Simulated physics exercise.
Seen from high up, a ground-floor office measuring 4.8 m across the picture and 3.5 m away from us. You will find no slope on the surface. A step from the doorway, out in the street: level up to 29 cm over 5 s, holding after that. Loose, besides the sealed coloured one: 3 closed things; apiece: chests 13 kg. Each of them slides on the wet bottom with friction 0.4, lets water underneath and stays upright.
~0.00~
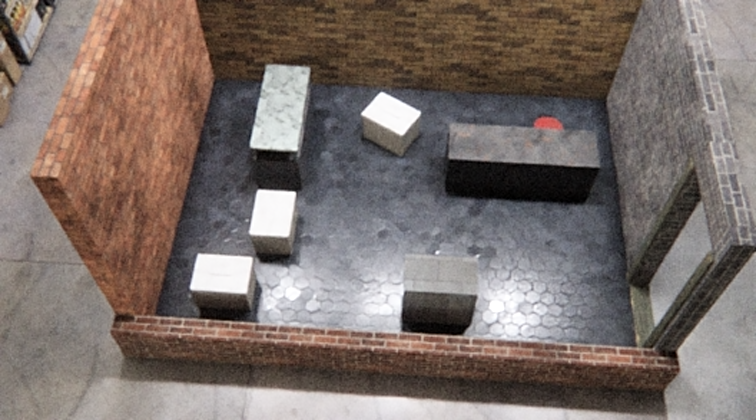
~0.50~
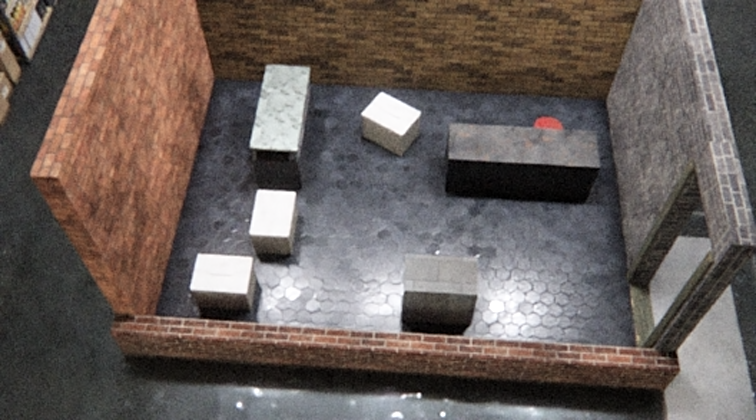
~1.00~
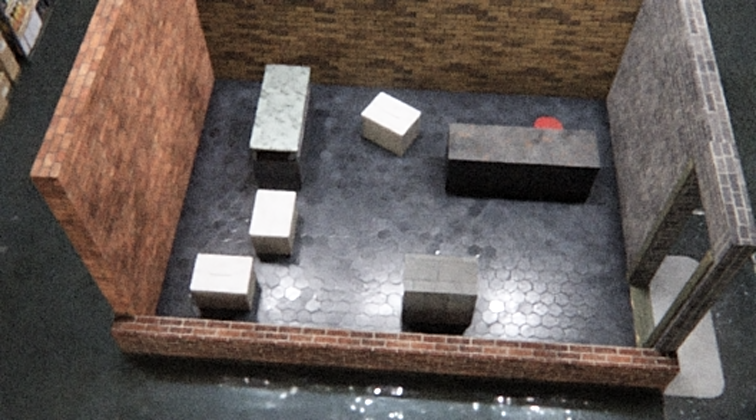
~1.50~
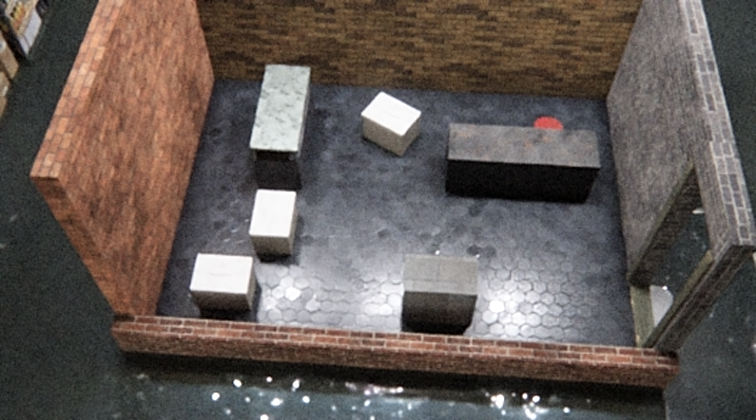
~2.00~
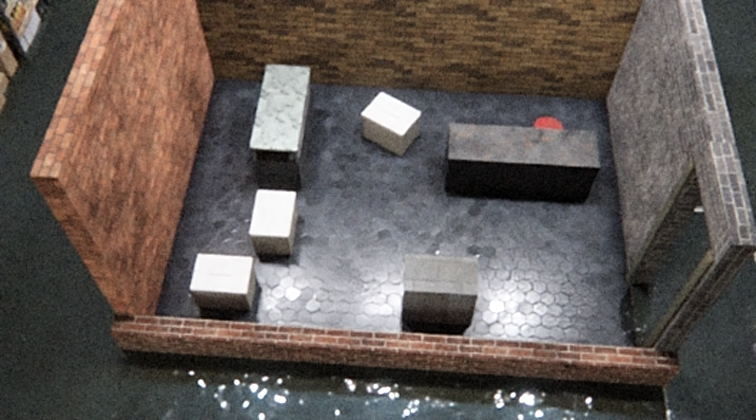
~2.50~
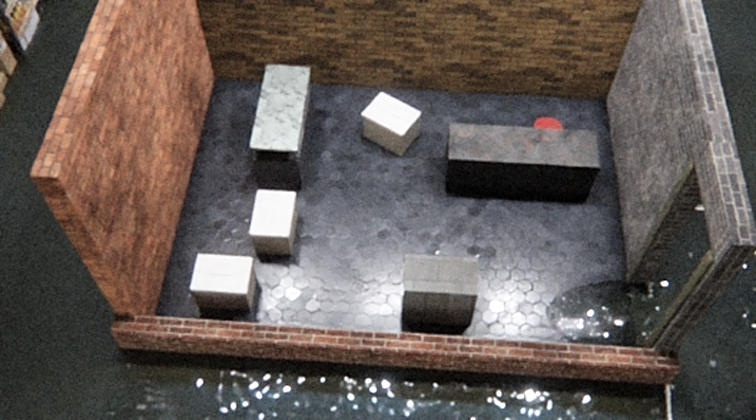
At first, a brick-walled room with blocky furniture and a partly hidden red object stands on dry grey ground. Dark water spreads around the outside, glinting along the front wall, and covers the pale patch by the doorway at right. Water then enters across the nearby floor, while the furniture stays still.
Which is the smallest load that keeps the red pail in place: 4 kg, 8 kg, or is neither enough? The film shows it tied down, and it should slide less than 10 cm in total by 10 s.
The modest weight is adequate.
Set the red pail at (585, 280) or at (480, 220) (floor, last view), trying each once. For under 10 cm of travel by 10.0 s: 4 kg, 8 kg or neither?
Trial 1 - no option succeeds; trial 2 - no option succeeds.
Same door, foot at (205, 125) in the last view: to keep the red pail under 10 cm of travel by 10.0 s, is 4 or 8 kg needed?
In that setup just the second mass works.
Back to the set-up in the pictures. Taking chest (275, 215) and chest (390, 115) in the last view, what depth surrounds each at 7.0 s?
5 and 3 cm.
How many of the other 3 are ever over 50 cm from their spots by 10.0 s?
Count: 2.
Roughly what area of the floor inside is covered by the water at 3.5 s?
Wet: Near 2.5 m2.
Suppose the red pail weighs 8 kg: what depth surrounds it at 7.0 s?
Roughly 0 cm.
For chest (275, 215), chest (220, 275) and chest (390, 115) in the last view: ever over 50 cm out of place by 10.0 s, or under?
First exceeds it, then exceeds it, then stays inside.
After 3.5 s the red pail would be 0 cm from its start with 4 kg and 0 cm from its start with 8 kg; 0 cm of water round it then.
After 4.5 s the red pail would be 0 cm from its start with 4 kg and 0 cm from its start with 8 kg; 0 cm of water round it then.
After 7.0 s the red pail would be 0 cm from its start with 4 kg and 0 cm from its start with 8 kg; 0 cm of water round it then.
After 10.0 s the red pail would be 3 cm from its start with 4 kg and 0 cm from its start with 8 kg; 4 cm of water round it then.
